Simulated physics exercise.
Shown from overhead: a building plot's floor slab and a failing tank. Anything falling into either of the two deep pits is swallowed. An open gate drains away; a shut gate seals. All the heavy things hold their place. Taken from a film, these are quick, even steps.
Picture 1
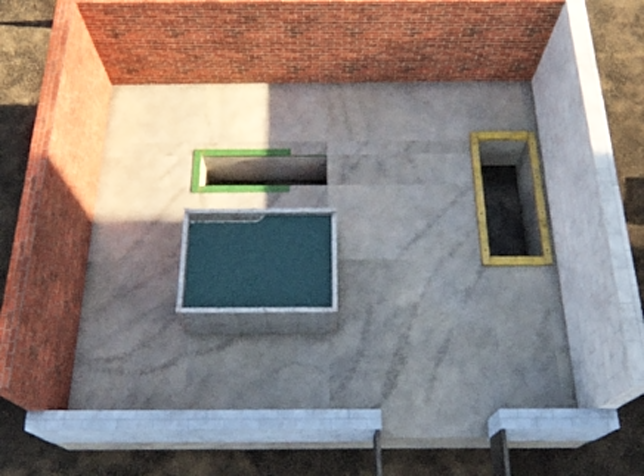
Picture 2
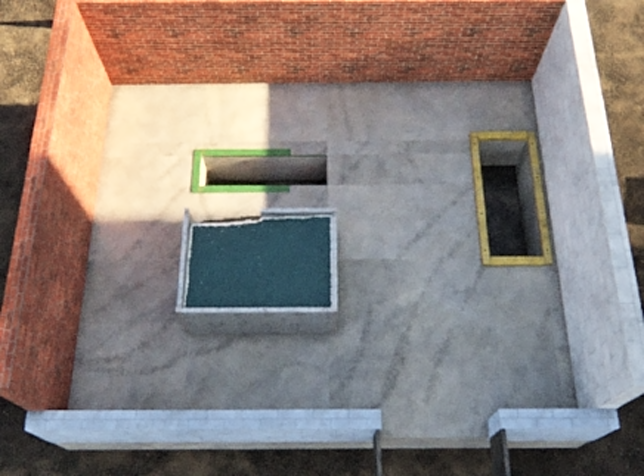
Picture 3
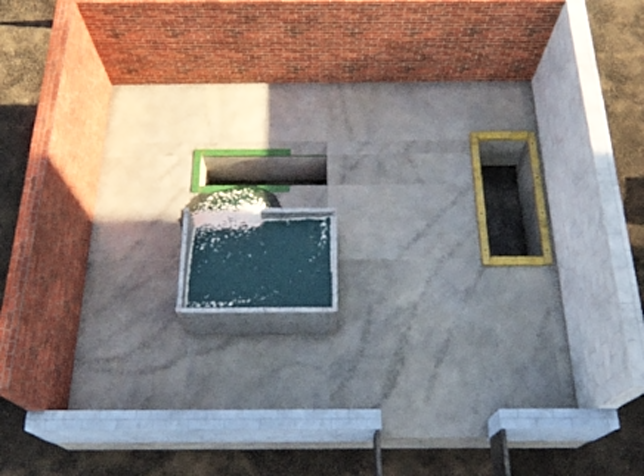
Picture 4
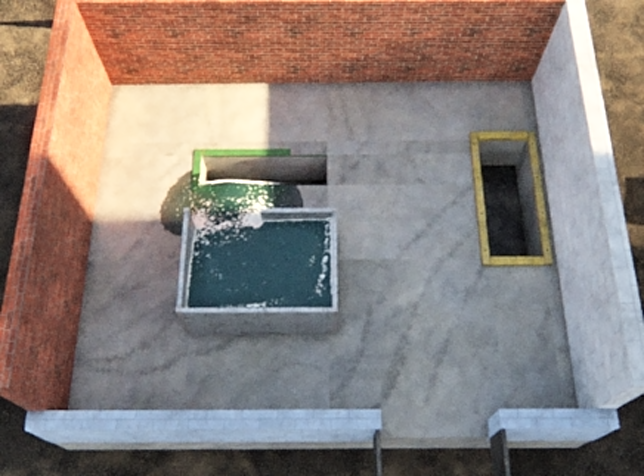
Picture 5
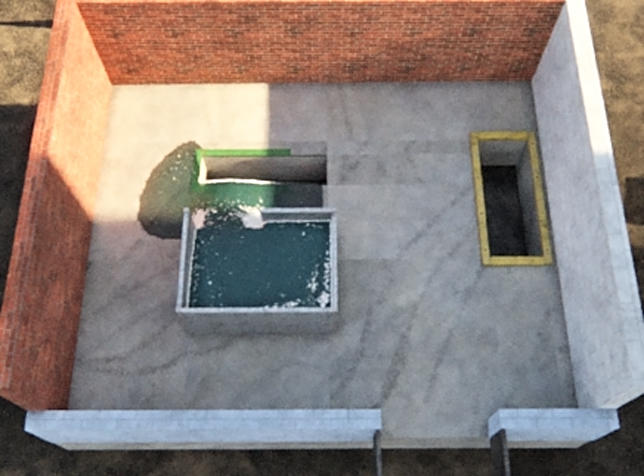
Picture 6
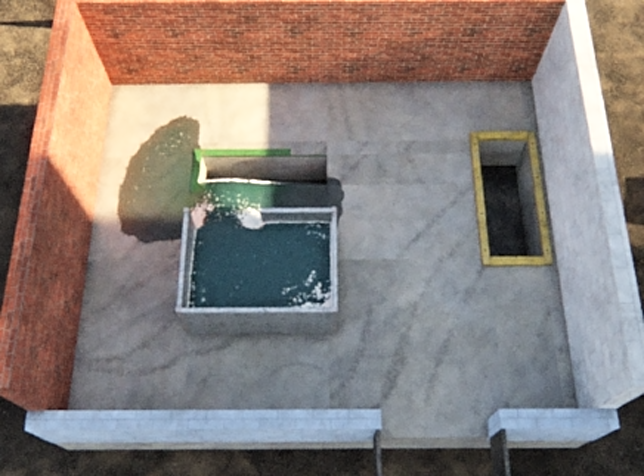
Water pouring from the far side of a raised tank, spreading around a green-edged opening and leftward across the walled floor.
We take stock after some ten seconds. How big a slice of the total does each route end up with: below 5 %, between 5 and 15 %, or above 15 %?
In order: The gate claims a light share - short of five per cent; the green pit claims a heavy share - exceeding fifteen per cent; the yellow pit claims a light share - short of five per cent.
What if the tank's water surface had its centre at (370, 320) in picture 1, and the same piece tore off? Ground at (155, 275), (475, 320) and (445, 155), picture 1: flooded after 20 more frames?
Spot 1 unwetted, spot 2 unwetted, and spot 3 wetted.
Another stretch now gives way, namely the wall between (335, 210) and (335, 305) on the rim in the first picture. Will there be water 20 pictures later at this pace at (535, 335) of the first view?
At that place: Awash.
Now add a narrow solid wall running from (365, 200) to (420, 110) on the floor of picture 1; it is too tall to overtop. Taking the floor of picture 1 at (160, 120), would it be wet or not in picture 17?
The spot in question would be waterlogged.
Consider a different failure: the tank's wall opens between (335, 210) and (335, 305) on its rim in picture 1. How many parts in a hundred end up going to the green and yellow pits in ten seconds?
Per cent: Green 2, yellow 35.
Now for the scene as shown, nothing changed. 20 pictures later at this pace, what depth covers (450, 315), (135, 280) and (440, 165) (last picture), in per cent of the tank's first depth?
Some 0, 0 and 0 in a hundred.
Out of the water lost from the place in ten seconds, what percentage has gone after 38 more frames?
Near 90 in a hundred.
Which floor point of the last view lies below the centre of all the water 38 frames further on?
I'd say around (240, 208).
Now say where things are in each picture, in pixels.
In the first picture, still water in the tank at (259, 261).
In the second picture, water pours out on the tank's far side and has run to a hidden place.
In the third picture, water pours out on the tank's far side and has run to (256, 190).
In the fourth picture, the front is at (191, 177), out from the gap on the tank's far side.
In the fifth picture, water pours out on the tank's far side and has run to (182, 151).
In the sixth picture, water pours out on the tank's far side and has run to (181, 122).
A moment on, water covers 15 % of the floor; the gate 0 %, the green pit 24 %, the yellow pit 0 %.
Next, water covers 15 % of the floor; the gate 0 %, the green pit 37 %, the yellow pit 0 %.
Then, water covers 25 % of the floor; the gate 0 %, the green pit 49 %, the yellow pit 0 %.
Later, water covers 45 % of the floor; the gate 0 %, the green pit 62 %, the yellow pit 0 %.
In the end, water covers 55 % of the floor; the gate 0 %, the green pit 70 %, the yellow pit 0 %.
